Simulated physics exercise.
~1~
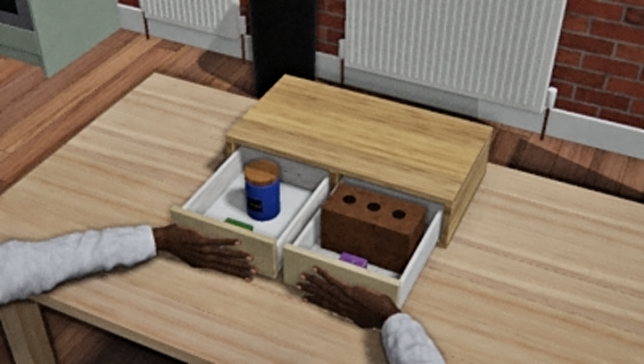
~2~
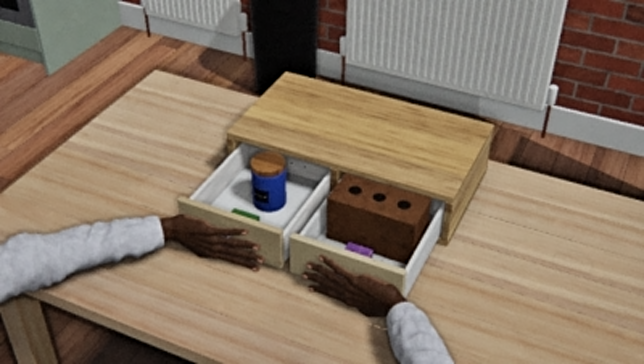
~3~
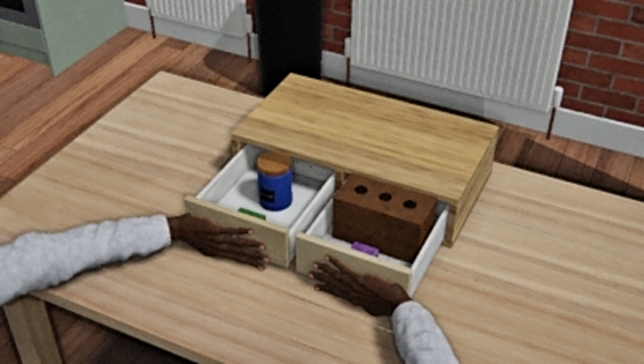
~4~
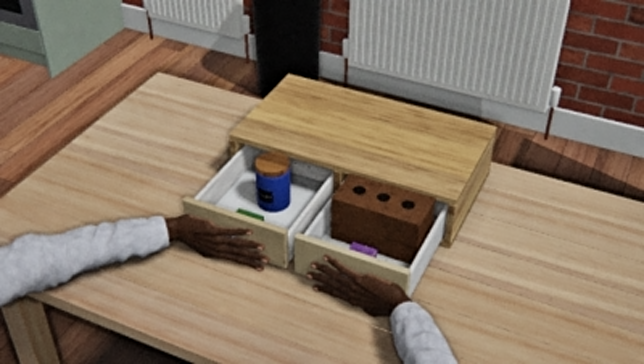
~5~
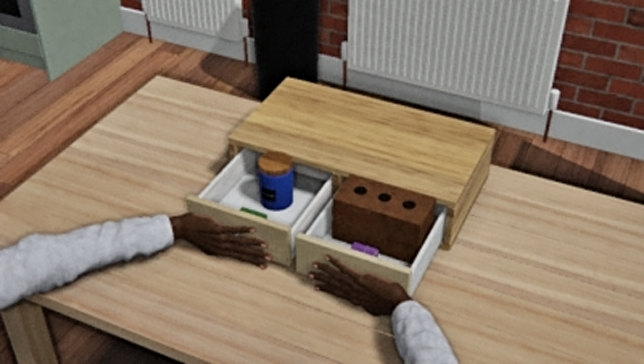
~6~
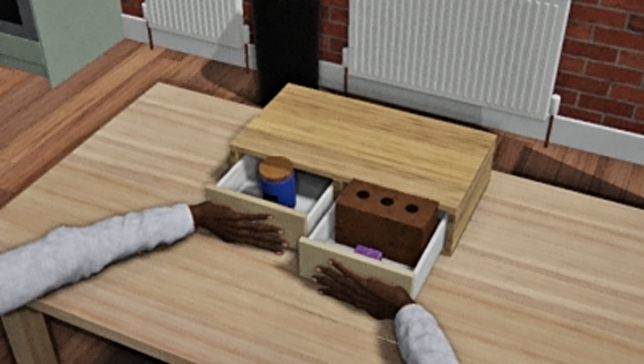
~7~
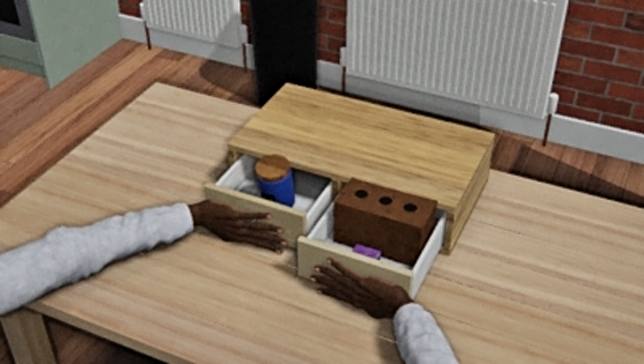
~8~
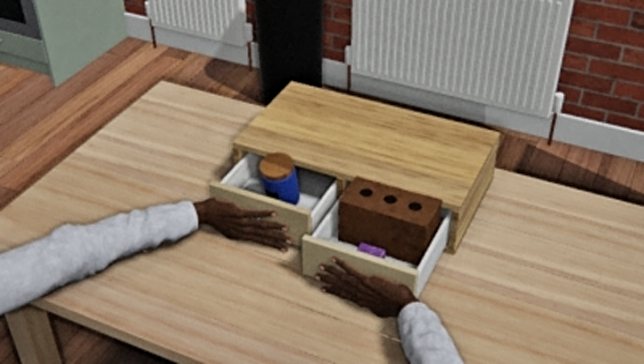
The footage shows two hands against the fronts of two open drawers, one holding a blue jar and green block, the other a brown brick and purple block. The left drawer slides partway in and the jar leans, while the right barely moves; both remain open.
